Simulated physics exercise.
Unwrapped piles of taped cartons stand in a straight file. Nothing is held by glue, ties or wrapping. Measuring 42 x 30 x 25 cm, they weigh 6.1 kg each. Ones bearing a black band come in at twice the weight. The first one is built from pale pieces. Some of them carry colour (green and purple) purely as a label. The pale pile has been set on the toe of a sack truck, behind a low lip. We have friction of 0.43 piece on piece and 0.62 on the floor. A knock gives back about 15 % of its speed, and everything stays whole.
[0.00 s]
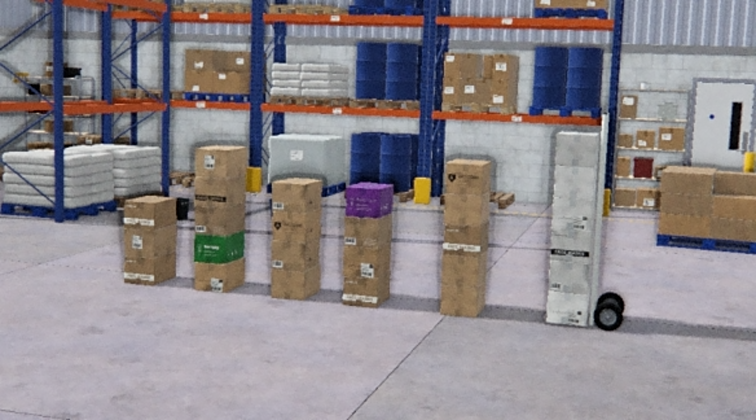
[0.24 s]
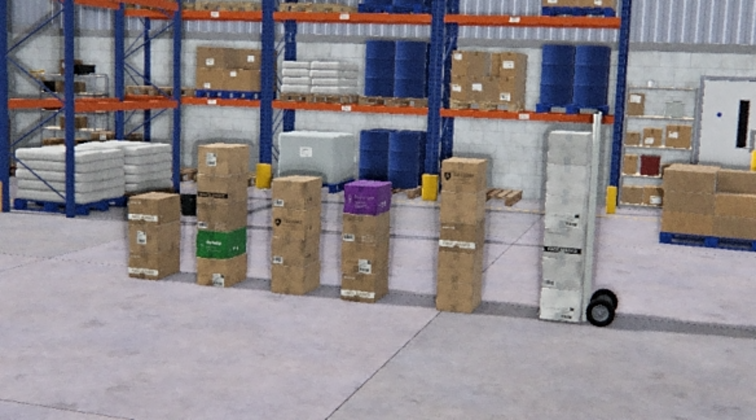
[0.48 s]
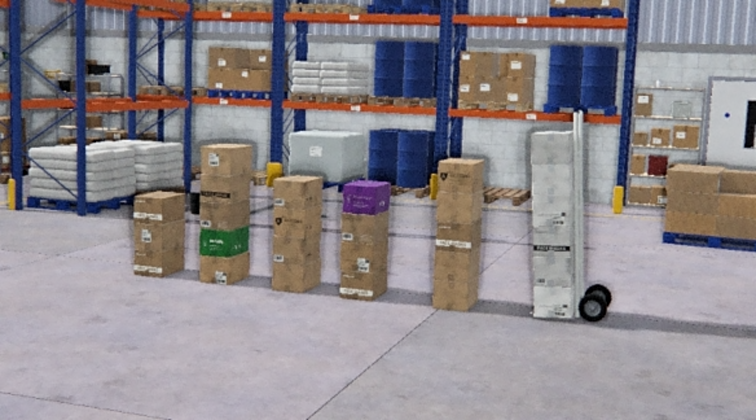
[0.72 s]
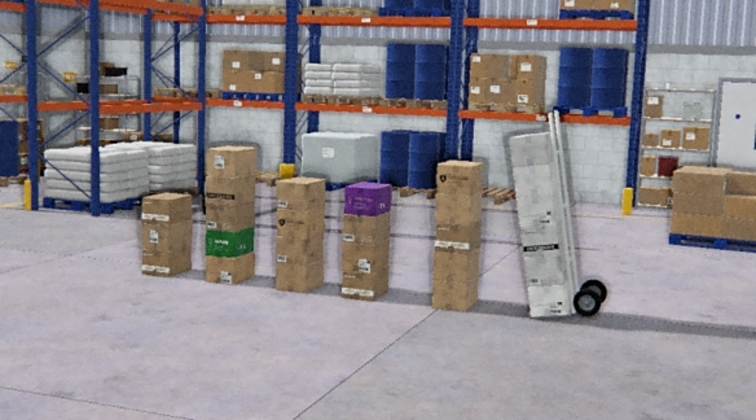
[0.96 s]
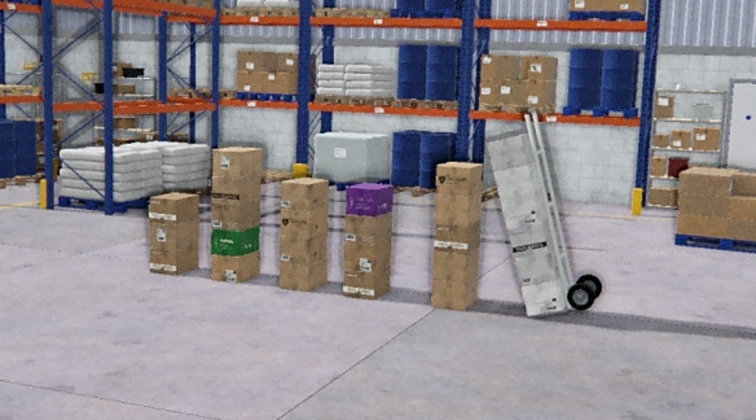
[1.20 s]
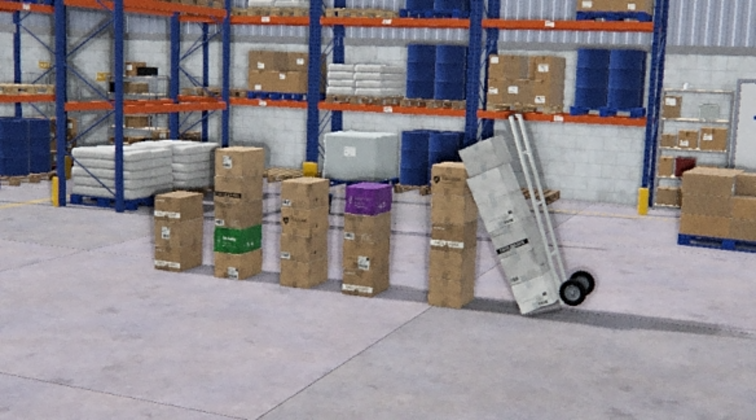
A tall pale stack of boxes on a hand truck tilted left, slightly at first and then steeply, its upper boxes leaning toward a row of brown cartons, some green and purple, that stayed still.
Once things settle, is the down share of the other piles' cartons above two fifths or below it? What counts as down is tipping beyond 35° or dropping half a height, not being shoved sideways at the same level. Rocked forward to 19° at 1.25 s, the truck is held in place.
The down share is above two fifths.
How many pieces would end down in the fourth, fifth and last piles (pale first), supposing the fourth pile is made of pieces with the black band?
Then the fourth pile would have 4 down, the fifth 5, and the last 2.
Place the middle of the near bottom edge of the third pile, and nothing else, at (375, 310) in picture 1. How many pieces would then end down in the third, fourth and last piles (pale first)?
Third 4; fourth 4; last 3.
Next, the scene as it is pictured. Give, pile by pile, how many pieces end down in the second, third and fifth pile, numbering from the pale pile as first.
Pile by pile: Second 5, third 4, fifth 5.
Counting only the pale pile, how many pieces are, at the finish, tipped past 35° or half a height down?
Exactly 6 pale pieces do.
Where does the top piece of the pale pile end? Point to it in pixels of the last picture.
Somewhere about (388, 216).
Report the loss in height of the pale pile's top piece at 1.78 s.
20 cm lower.
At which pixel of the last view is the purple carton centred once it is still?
Look near (269, 217) in the final frame.
After 1.78 s, 6 of the pale pile down; none of the 21 other cartons down, 5 disturbed.
After 2.32 s, 6 of the pale pile down; 5 of the 21 other cartons down; purple carton leaning 15°.
After 3.92 s, 6 of the pale pile down; 18 of the 21 other cartons down; green carton leaning 43°; purple carton leaning 39°, 26 cm lower.
At rest (5.1 s), 6 of the pale pile down; 21 of the 21 other cartons down; green carton leaning 43°, 14 cm lower; purple carton leaning 39°, 26 cm lower. That is 100 per cent. As the last picture would show them, middles, green carton near (200, 247), purple carton near (269, 217).
